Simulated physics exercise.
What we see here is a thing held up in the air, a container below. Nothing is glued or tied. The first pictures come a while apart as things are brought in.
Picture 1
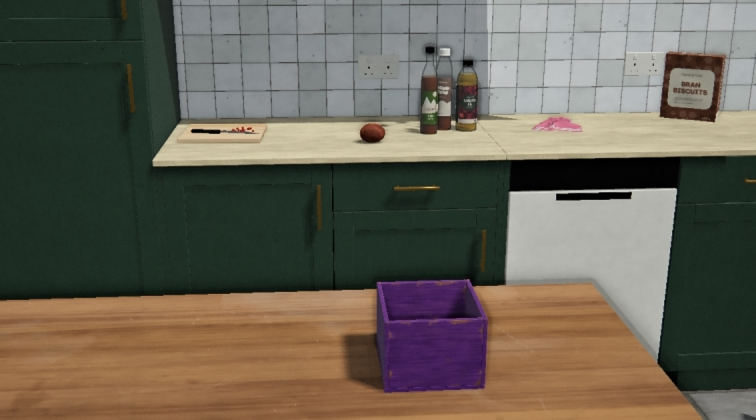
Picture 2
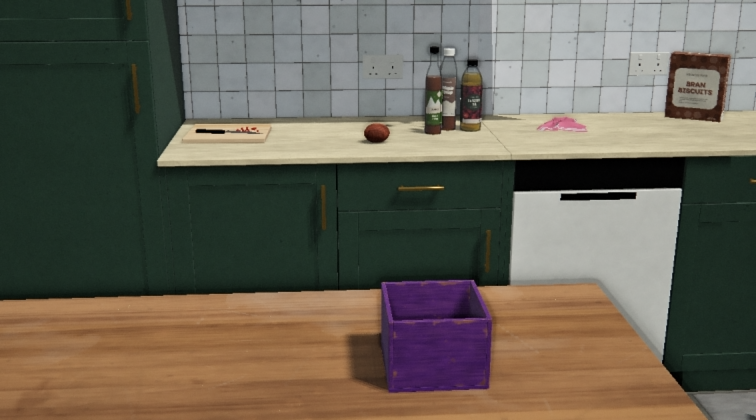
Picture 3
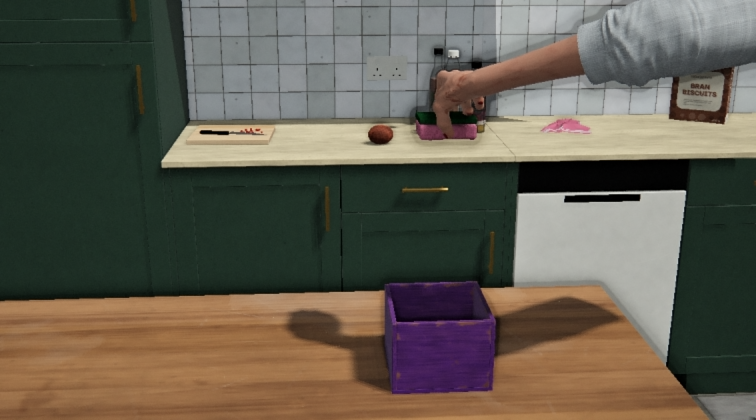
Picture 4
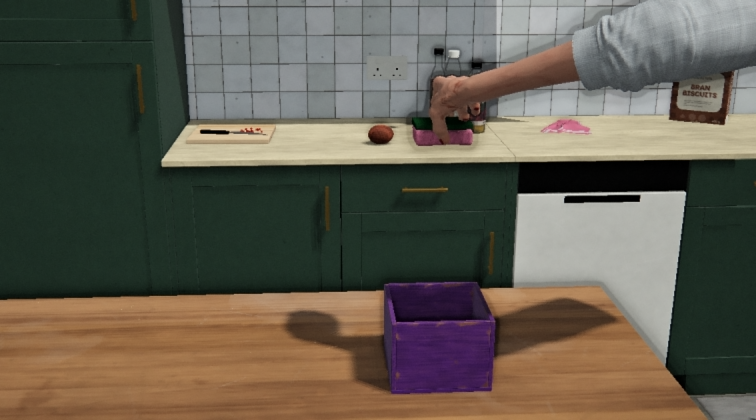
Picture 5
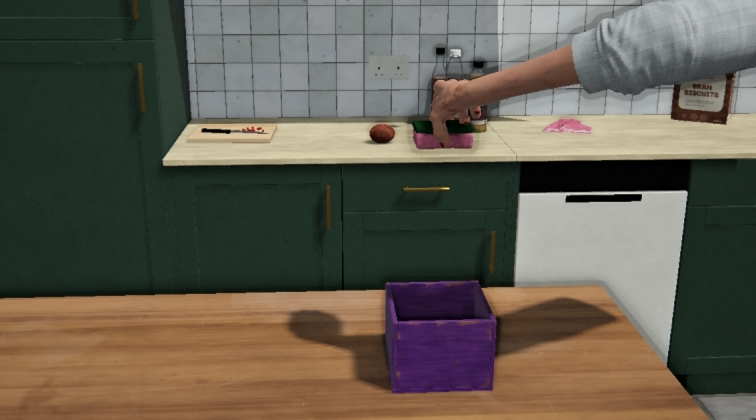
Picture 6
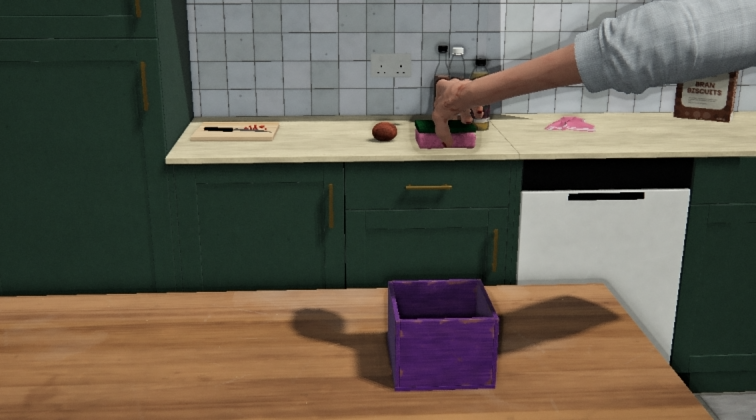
A hand reaches in from the right and holds a pink sponge above the far counter, barely moving.
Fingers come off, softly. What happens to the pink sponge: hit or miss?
What happens is that the pink sponge ends up in it.
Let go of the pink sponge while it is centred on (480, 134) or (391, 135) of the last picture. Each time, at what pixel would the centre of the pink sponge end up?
It settles at (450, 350) in the first case and at (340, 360) in the second.
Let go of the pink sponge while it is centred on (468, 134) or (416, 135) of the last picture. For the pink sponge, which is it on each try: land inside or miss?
The pink sponge lands inside; drops into the container.
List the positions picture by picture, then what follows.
Crate (429, 334), in the first picture.
Crate (433, 334), in the second picture.
Still on the way; pink sponge (446, 125); crate (437, 335), in the third picture.
Still on the way; pink sponge (442, 131); crate (436, 335), in the fourth picture.
Still on the way; pink sponge (442, 134); crate (437, 335), in the fifth picture.
In place, still held; pink sponge (445, 134); crate (440, 333), in the sixth picture.
Then, 0.18 s on from there, pink sponge displaced about its own width near (443, 188).
Then, 0.26 s on from there, pink sponge on its way down near (441, 263).
In the end, the pink sponge drops into the container, near (439, 353).
